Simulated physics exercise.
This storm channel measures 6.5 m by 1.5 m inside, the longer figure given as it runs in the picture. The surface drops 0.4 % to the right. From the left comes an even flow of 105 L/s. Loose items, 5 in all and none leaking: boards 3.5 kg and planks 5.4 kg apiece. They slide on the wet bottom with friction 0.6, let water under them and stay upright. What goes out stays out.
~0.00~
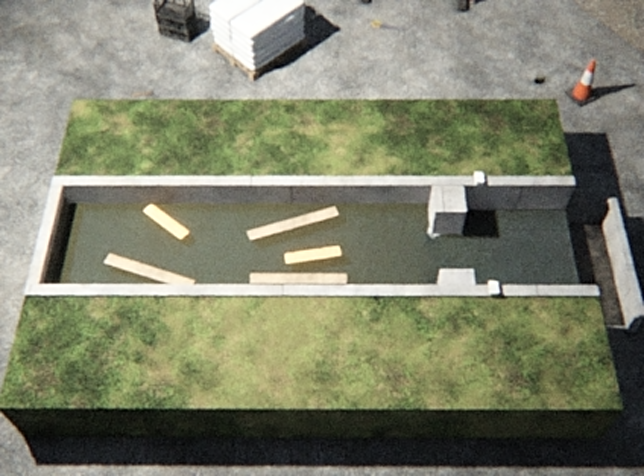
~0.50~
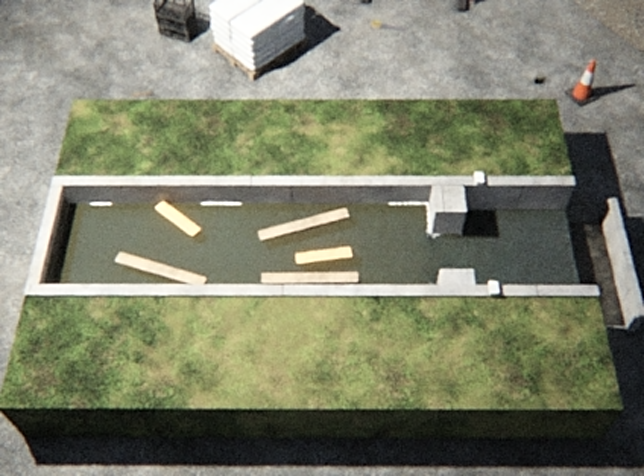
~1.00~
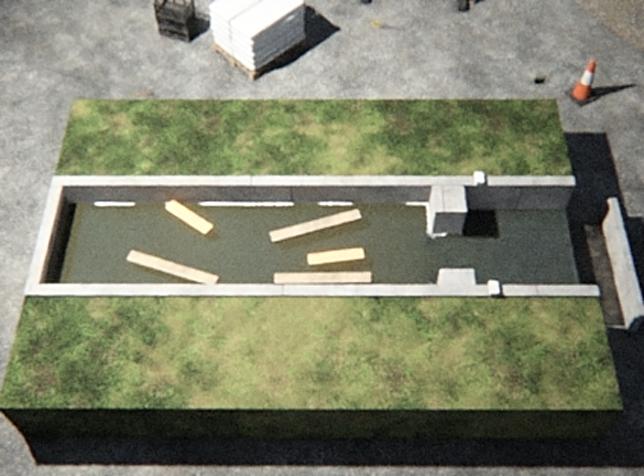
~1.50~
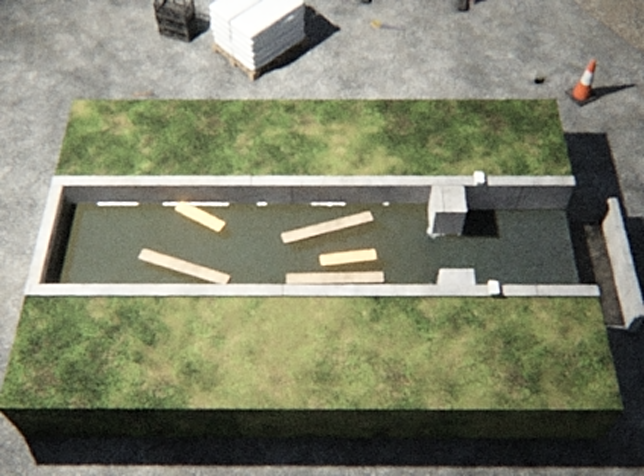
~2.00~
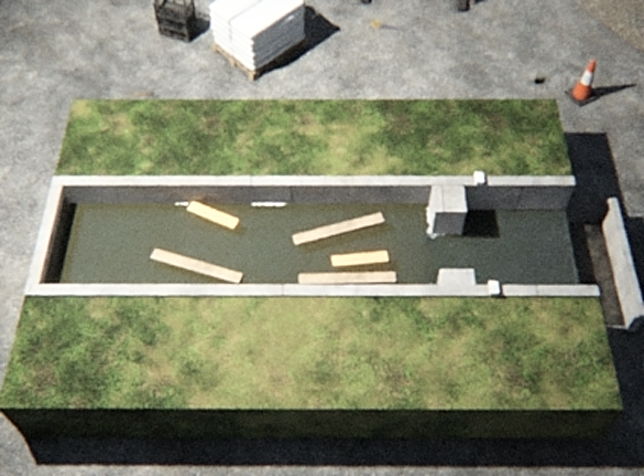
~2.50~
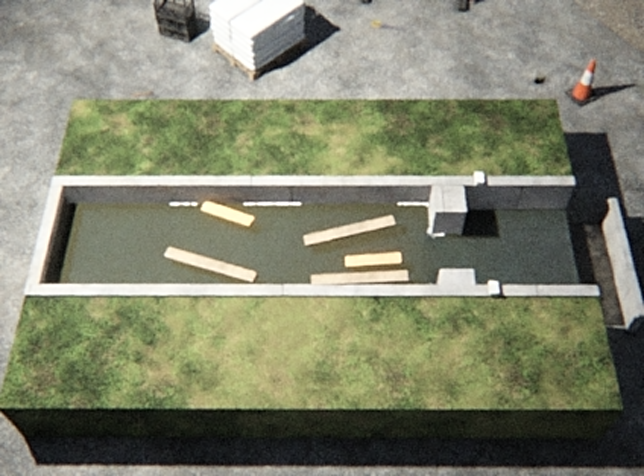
The footage shows a concrete-walled channel of dark water between two grassy banks, with five pale wooden pieces afloat. All five drift slowly rightward together, keeping much the same spacing and angles, while the surroundings stay still.
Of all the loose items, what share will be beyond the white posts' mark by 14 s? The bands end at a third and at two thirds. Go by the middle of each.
Share: Two thirds or more.
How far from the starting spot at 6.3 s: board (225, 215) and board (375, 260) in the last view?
In that order: 200 cm, washed out.
After 3.5 s 0 of 5 are over the mark; 5 afloat.
After 6.3 s 3 of 5 are over the mark; 2 afloat.
After 10.0 s 4 of 5 are over the mark; 2 afloat.
After 14.0 s 5 of 5 are over the mark; 0 afloat.
